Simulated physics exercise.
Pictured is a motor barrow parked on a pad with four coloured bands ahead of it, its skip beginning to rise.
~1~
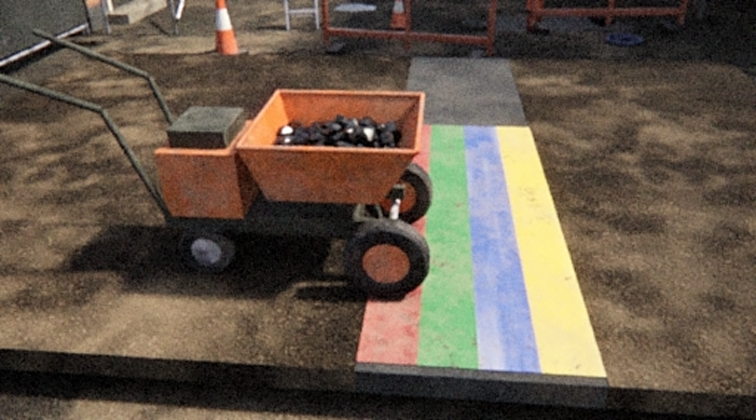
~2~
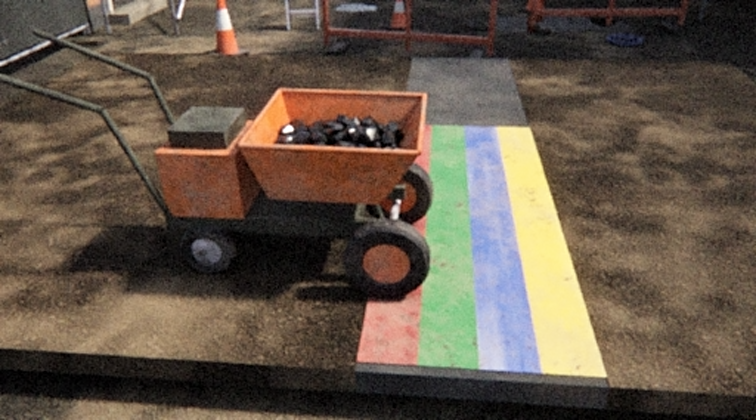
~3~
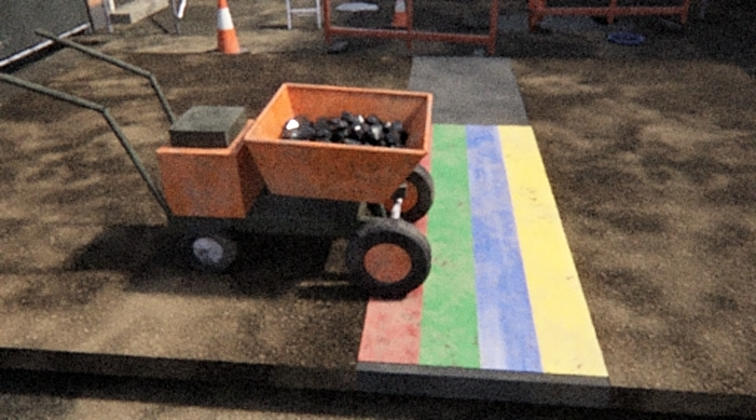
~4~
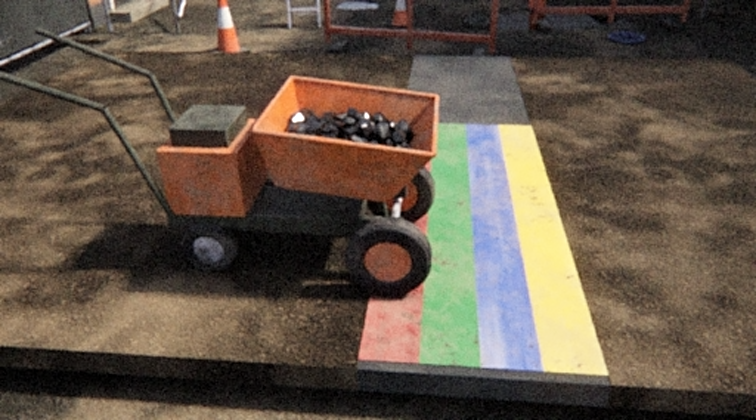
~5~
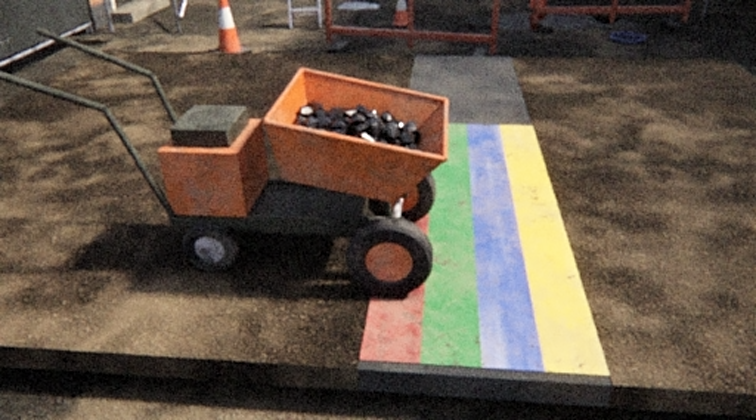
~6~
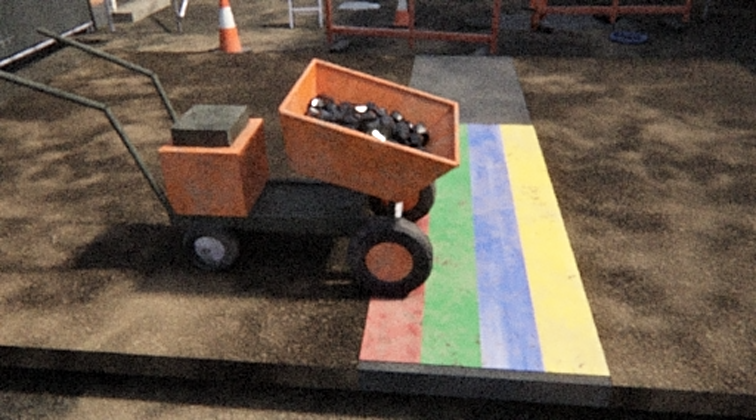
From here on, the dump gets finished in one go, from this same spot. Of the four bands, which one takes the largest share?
Yellow.
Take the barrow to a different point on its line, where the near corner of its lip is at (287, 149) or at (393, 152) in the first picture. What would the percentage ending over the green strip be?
Try 1: 40 %. Try 2: 0 %.
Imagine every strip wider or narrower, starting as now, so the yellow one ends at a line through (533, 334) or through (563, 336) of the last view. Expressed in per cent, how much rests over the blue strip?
Shares: Near 0 %; near 0 %.
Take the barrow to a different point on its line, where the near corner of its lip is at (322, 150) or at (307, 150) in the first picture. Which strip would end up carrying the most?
Spot 1 - green; spot 2 - that green strip.
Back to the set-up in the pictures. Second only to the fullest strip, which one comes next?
Second place goes to blue.
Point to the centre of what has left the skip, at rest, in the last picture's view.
The centre comes to rest close to (542, 254).
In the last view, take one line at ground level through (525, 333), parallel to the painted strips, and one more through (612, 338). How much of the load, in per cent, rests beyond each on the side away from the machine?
80 and 20 in a hundred.
Just after the last frame, skip tipped steeply; every one in the skip.
A moment on, skip tipped right over; the larger part in the skip; just a few over the blue strip; about a tenth over the yellow strip.
Further on, skip tipped right over; roughly a quarter in the skip; roughly a quarter over the blue strip; roughly half over the yellow strip; roughly a quarter off the paint.
When it is over, skip tipped right over; about a tenth in the skip; not one over the red strip; not one over the green strip; roughly a quarter over the blue strip; roughly half over the yellow strip; roughly a quarter off the paint.
